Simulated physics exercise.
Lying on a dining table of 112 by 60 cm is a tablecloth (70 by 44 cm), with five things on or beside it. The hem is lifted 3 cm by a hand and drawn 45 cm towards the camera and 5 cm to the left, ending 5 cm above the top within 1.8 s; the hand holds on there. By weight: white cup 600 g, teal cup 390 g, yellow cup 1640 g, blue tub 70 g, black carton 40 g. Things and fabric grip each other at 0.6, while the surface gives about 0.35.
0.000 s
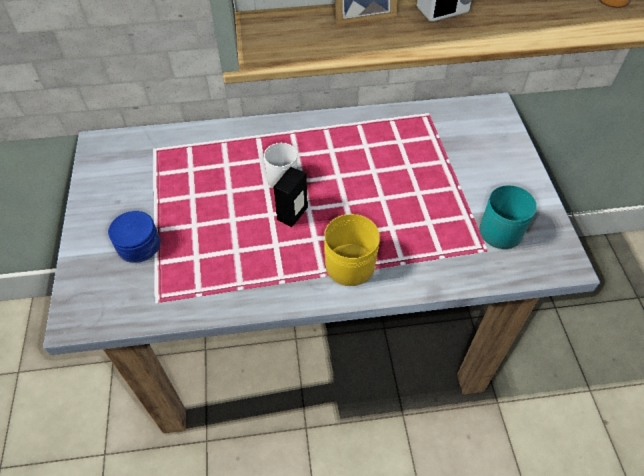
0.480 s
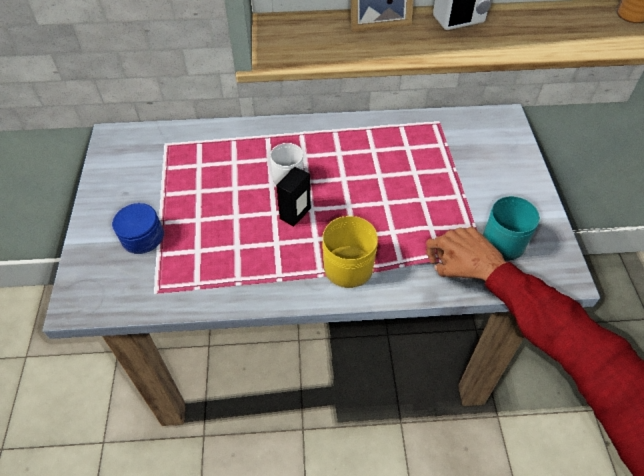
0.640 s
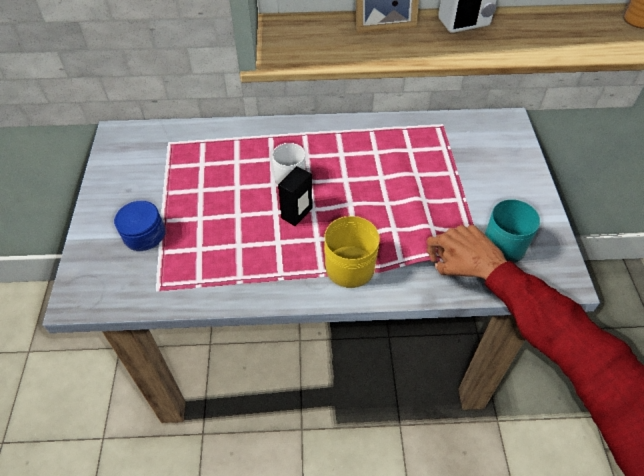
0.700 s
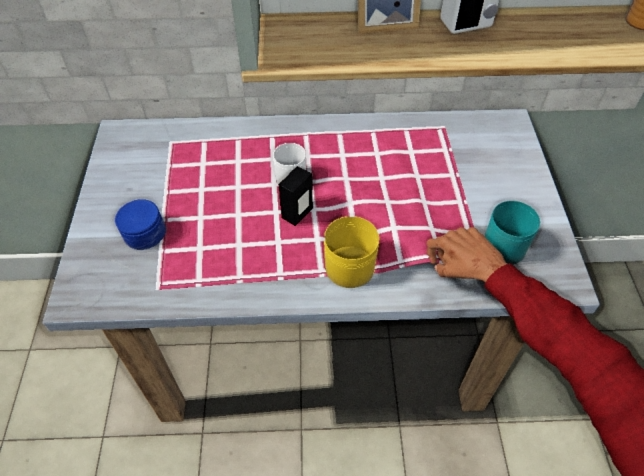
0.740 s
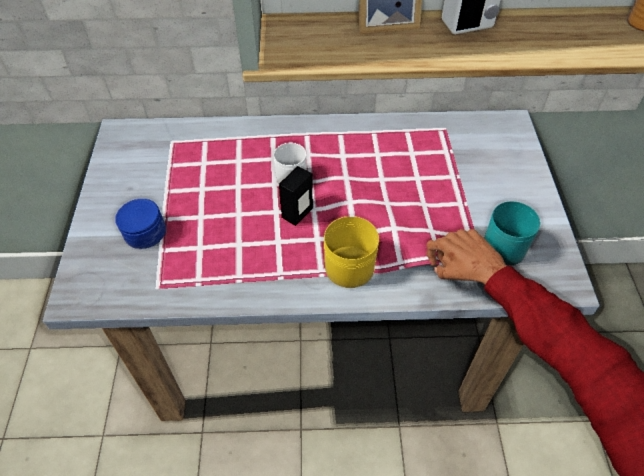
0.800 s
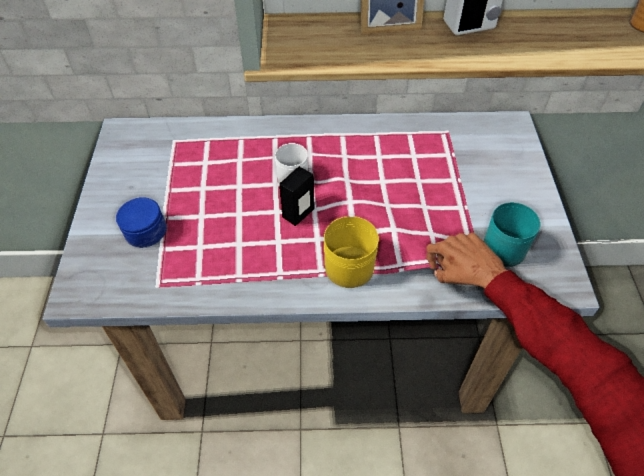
On a dining table, a red-sleeved hand grips the tablecloth's corner and shifts it slightly.
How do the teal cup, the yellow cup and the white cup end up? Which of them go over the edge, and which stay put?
My prediction: I think the teal cup will hold out up there; I think the yellow cup won't hold out up there; I think the white cup won't hold out up there.
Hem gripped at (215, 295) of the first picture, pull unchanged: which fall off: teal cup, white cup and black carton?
Afterwards teal cup is still on top, white cup comes off and black carton comes off.
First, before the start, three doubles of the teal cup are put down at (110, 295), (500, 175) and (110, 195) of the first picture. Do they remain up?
Still on top, still on top, still on top.
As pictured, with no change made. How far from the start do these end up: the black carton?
Well, the black carton finishes off the top.
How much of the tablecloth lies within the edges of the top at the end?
Roughly 0% of it.
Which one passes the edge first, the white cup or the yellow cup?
First: Yellow.
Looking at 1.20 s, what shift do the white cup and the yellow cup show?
About: White cup 10 cm, yellow cup 6 cm.
At 1.2 s, 100 % of the tablecloth is still over the top; white cup 10 cm off its start, yellow cup 5 cm off its start, black carton on its side, 4 cm off its start.
At 1.6 s, 80 % of the tablecloth is still over the top; white cup 27 cm off its start, yellow cup 13 cm off its start, black carton on its side, 7 cm off its start.
At 2.0 s, 30 % of the tablecloth is still over the top; white cup 46 cm off its start at (422, 300), yellow cup over the edge, black carton over the edge.
At 2.4 s, 0 % of the tablecloth is still over the top; yellow cup over the edge, white cup over the edge, black carton over the edge.
At 4.0 s, 0 % of the tablecloth is still over the top; white cup over the edge, yellow cup over the edge, teal cup 0 cm off its start at (517, 220), black carton over the edge.
